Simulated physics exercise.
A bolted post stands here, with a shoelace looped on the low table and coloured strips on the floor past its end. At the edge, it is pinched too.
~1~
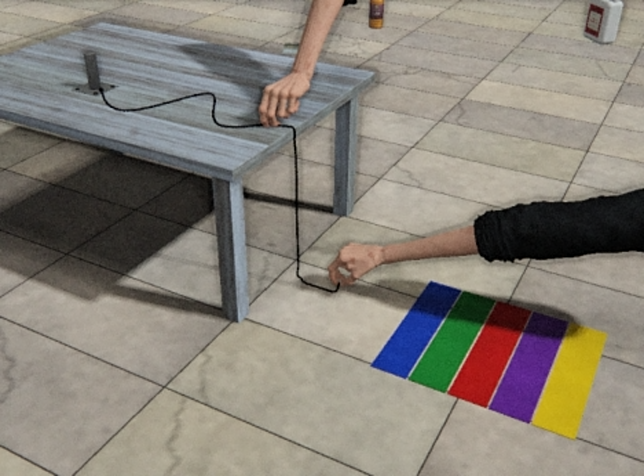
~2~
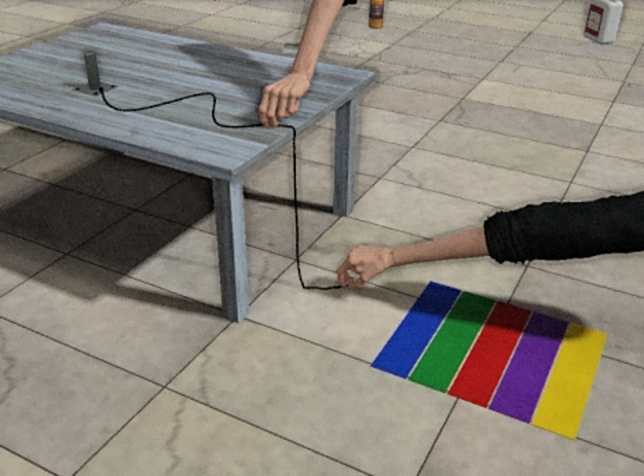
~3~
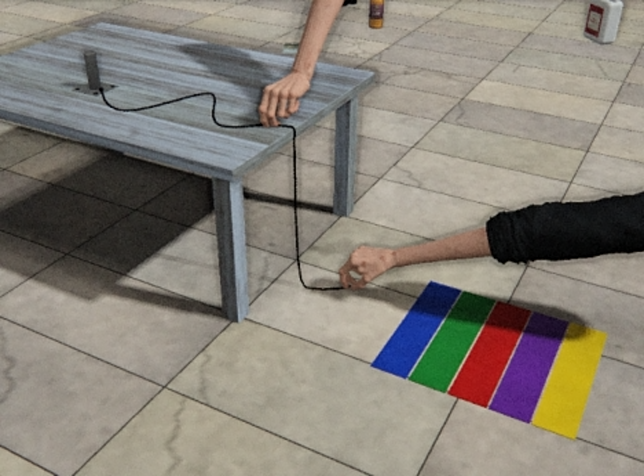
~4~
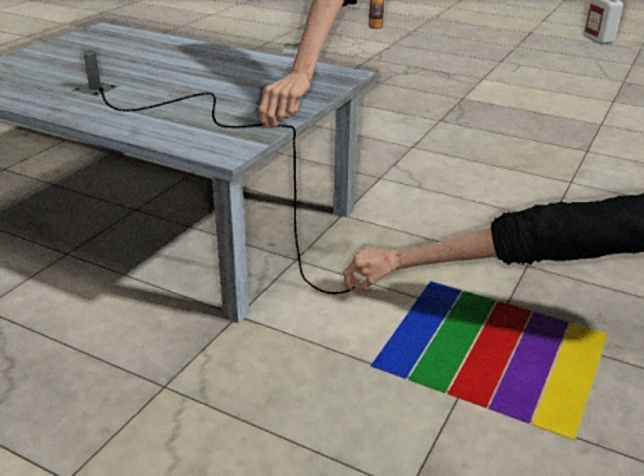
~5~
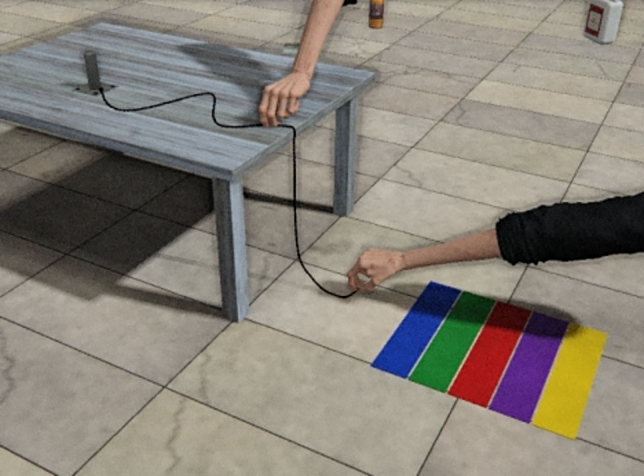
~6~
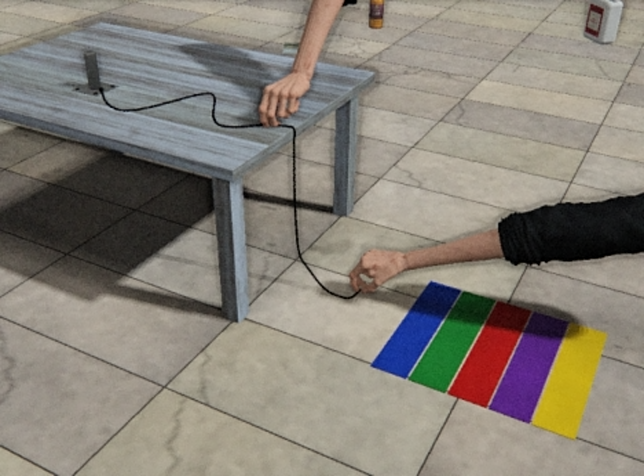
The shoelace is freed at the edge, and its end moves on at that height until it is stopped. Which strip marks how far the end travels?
The yellow strip.
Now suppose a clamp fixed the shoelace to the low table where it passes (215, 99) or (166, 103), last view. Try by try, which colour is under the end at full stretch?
First try red, second try purple.
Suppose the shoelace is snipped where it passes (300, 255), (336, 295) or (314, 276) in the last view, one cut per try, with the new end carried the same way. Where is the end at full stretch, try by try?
In that order: (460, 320), (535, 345) and (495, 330).
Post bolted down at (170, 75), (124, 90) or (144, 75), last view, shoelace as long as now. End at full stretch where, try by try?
(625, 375), (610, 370) and (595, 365), roughly.
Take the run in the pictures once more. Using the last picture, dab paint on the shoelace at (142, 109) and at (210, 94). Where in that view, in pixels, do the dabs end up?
They finish close to (173, 104) and close to (239, 117).
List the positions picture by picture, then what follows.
In the first picture, end (339, 283); blue (400, 355); green (437, 368); red (476, 381); purple (517, 396); yellow (560, 411).
In the second picture, end (348, 285); shoelace through (107, 103) (177, 100) (213, 111) (269, 124) (295, 189) (298, 264).
In the third picture, end (350, 286).
In the fourth picture, end (354, 287); shoelace through (107, 103) (177, 100) (213, 111) (269, 124) (295, 189) (300, 264).
In the fifth picture, end (358, 289).
In the sixth picture, end (360, 289); shoelace through (107, 103) (177, 100) (213, 111) (269, 124) (294, 189) (304, 263).
Early on, end near (500, 334); over red.
Midway, end near (547, 348); over purple.
At the end of the slack, end near (575, 357); over yellow. It halts on the yellow strip.
